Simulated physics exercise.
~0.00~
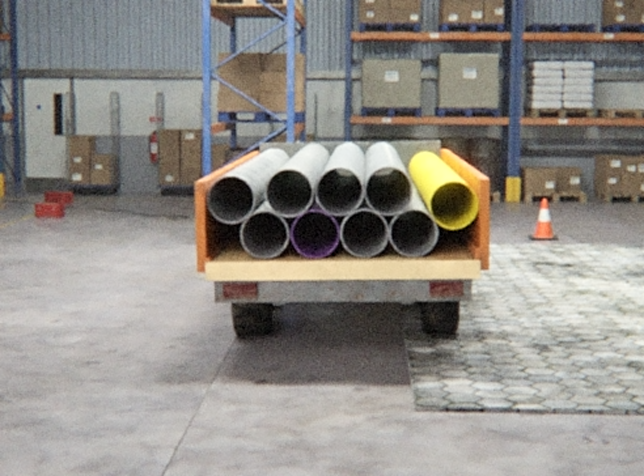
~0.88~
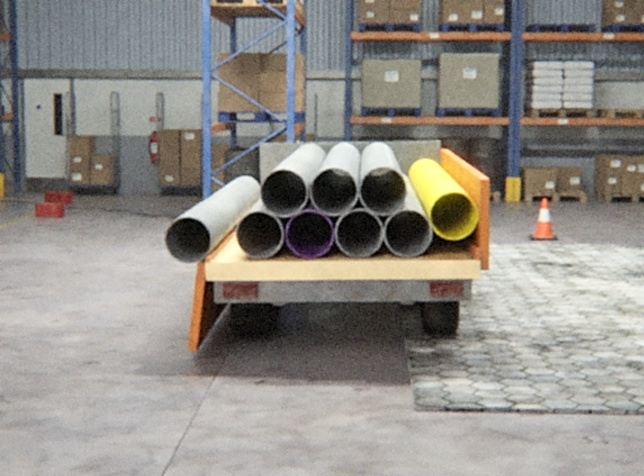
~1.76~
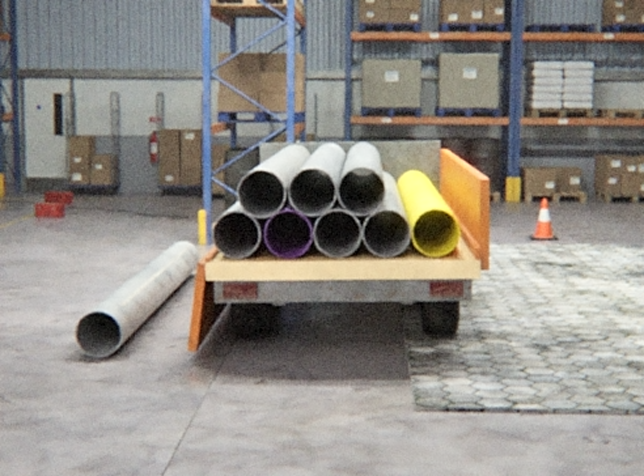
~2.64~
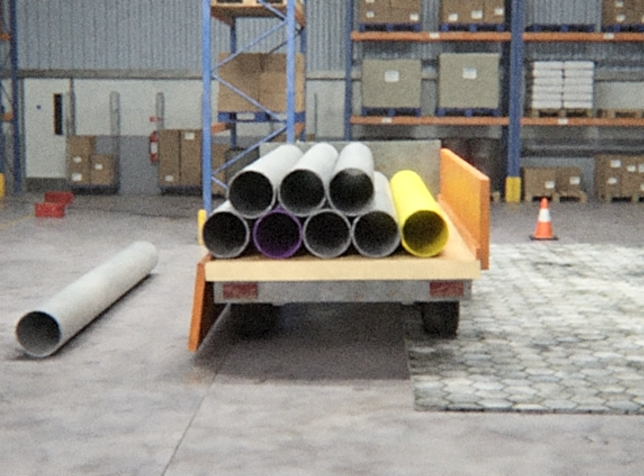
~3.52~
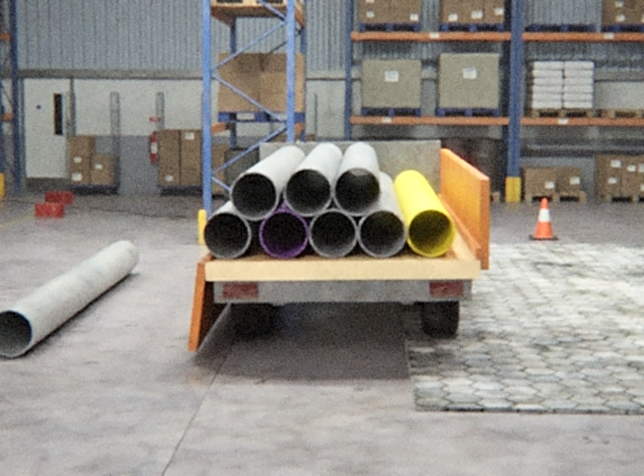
A low trailer stacked with pipes stands in a warehouse, seen from behind, with most pipes grey, a purple-rimmed one in the bottom row and a yellow one at the upper right. Shelving with boxes rises behind, and an orange cone stands beside paving on the right. The left side board drops open and hangs down, and a grey pipe slides over that edge. It lands on the floor and rolls left, while the yellow pipe sinks to the deck and the others shift left. The load then eases slightly right, leaving one pipe on the ground at far left.
